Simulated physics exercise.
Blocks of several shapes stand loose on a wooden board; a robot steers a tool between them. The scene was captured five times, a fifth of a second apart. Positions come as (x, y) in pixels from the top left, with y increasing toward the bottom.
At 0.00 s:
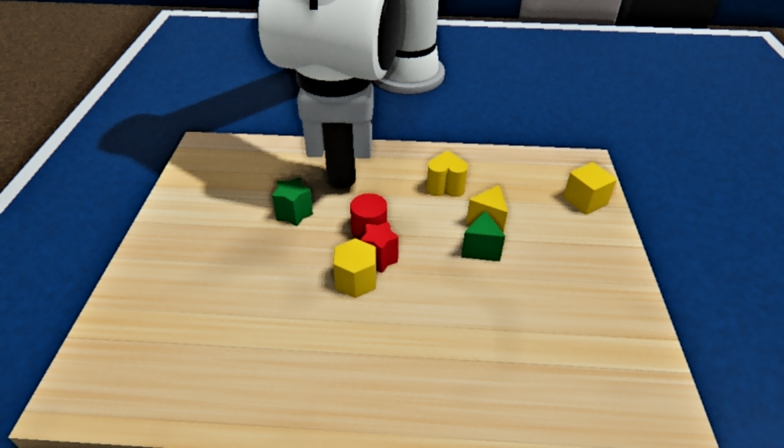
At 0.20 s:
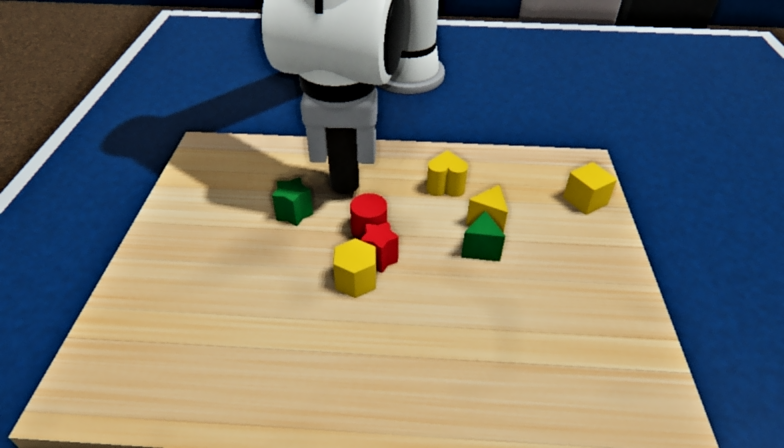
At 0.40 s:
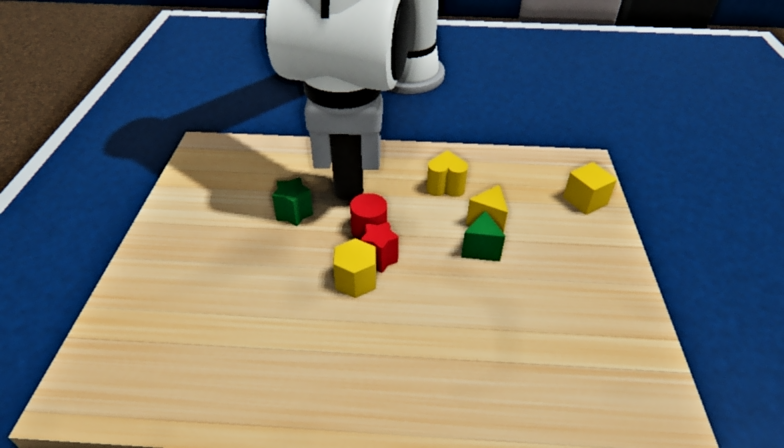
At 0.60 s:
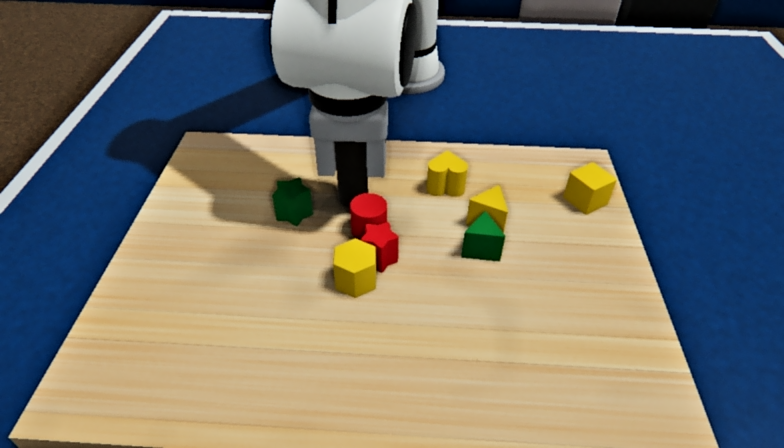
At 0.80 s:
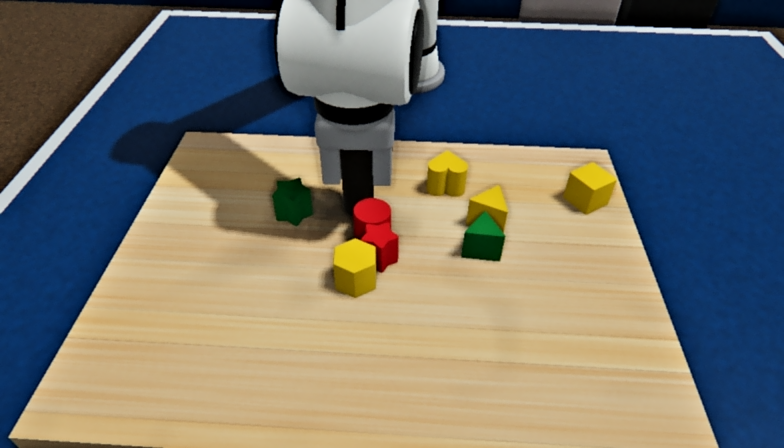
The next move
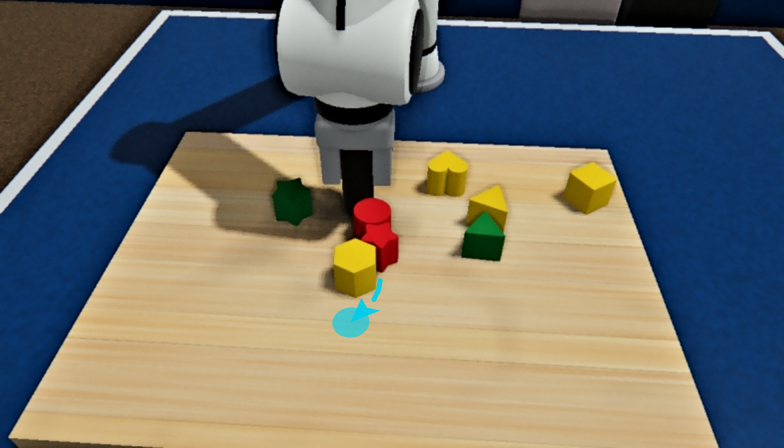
At first, the robot's dark tool stands on a wooden board between a green star and a red circle, among other loose yellow, red and green blocks. It moves slightly right and toward the viewer, then nudges the red circle very slightly while the other blocks stay still.
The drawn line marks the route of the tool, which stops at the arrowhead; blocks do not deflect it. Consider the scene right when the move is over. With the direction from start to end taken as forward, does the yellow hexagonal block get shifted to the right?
My answer is yes.
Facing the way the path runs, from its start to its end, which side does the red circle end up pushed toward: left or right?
It gets pushed left.
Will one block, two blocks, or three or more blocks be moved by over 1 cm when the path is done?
Count: 3 or more.
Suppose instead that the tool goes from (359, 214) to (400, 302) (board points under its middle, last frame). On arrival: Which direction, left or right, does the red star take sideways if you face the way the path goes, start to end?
Picture yourself facing from the start of the path to its end: The red star moves off to your left.
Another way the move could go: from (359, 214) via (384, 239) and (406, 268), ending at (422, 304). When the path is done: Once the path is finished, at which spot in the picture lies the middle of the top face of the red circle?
The middle of its upper face will lie at (436, 310).
The line goes from (359, 214) via (371, 247) and (380, 285), ending at (351, 322).
On the path given first. One third of the way, tool (372, 240); yellow hexagonal block (353, 260), turned 15° clockwise; red circle (396, 242); red star (409, 266), turned 15° anticlockwise.
Two thirds of the way, tool (380, 278); yellow hexagonal block (344, 274), turned 40° clockwise; red circle (418, 266); red star (434, 292), turned 15° anticlockwise.
At the end, tool (350, 315); green star unmoved; yellow hexagonal block (310, 288), turned 85° clockwise; red circle (418, 266); red star (434, 292), turned 15° anticlockwise.
